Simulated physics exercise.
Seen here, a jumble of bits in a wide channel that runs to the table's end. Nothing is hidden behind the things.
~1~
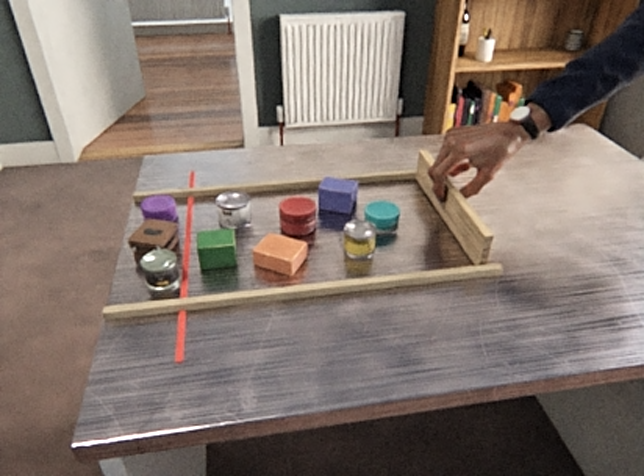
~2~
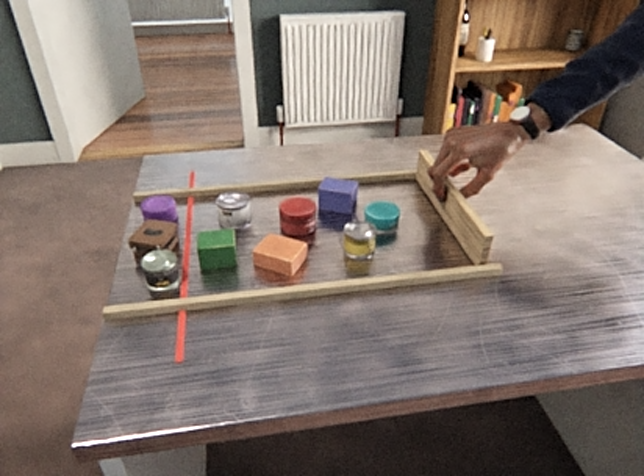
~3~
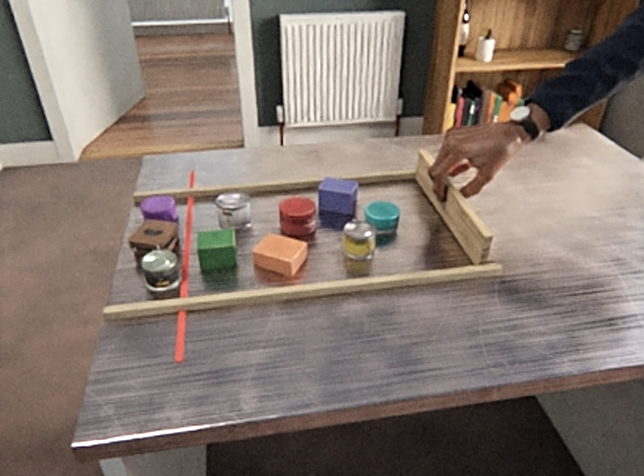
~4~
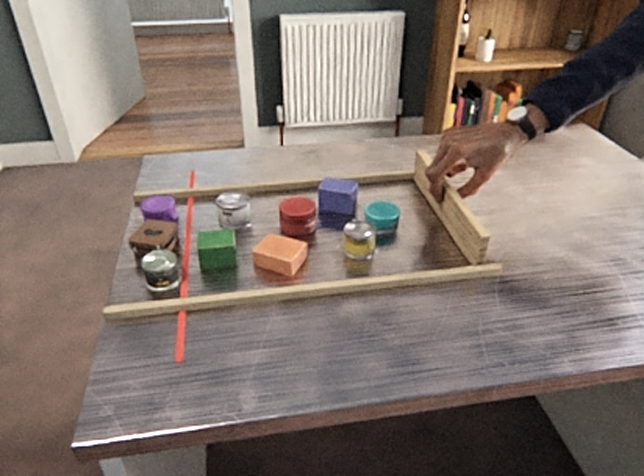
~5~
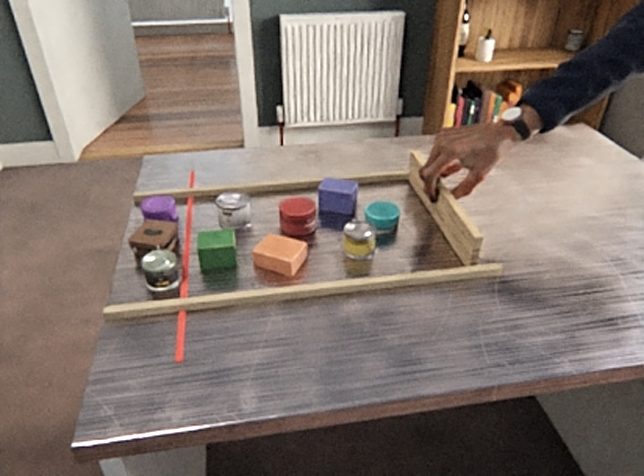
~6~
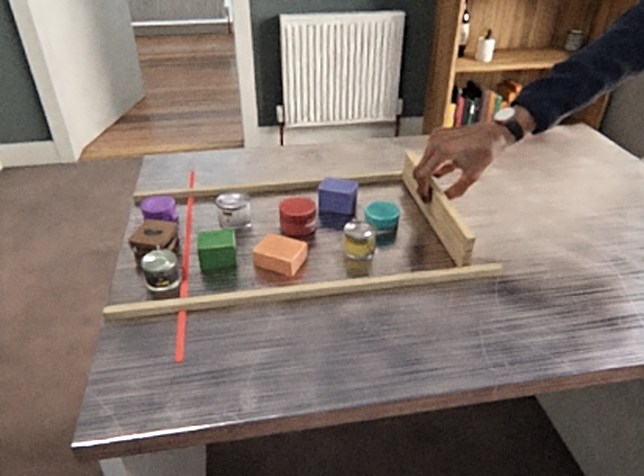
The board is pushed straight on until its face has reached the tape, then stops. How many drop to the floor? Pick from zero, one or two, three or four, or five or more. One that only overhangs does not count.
Here the number that fall off is one or two.
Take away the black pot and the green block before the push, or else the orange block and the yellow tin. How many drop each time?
Fallen: 2, and 2 in the other try.
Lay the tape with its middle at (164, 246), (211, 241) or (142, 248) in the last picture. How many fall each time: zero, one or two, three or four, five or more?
In that order: Five or over; no fall at all; 5 or more.
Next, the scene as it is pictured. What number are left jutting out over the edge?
It comes to 4.
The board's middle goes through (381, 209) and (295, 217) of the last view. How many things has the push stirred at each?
First 1, then 6.
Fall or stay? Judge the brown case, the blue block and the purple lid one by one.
The brown case comes down; the blue block survives; the purple lid tumbles off.
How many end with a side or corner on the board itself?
In contact: 4.
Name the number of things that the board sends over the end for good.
It comes to 2.
A little later, none off yet; purple lid at rest near (159, 211); brown case at rest near (155, 241); black pot at rest near (161, 270).
When it is over, the number that fall off is one or two; down, brown case and purple lid.
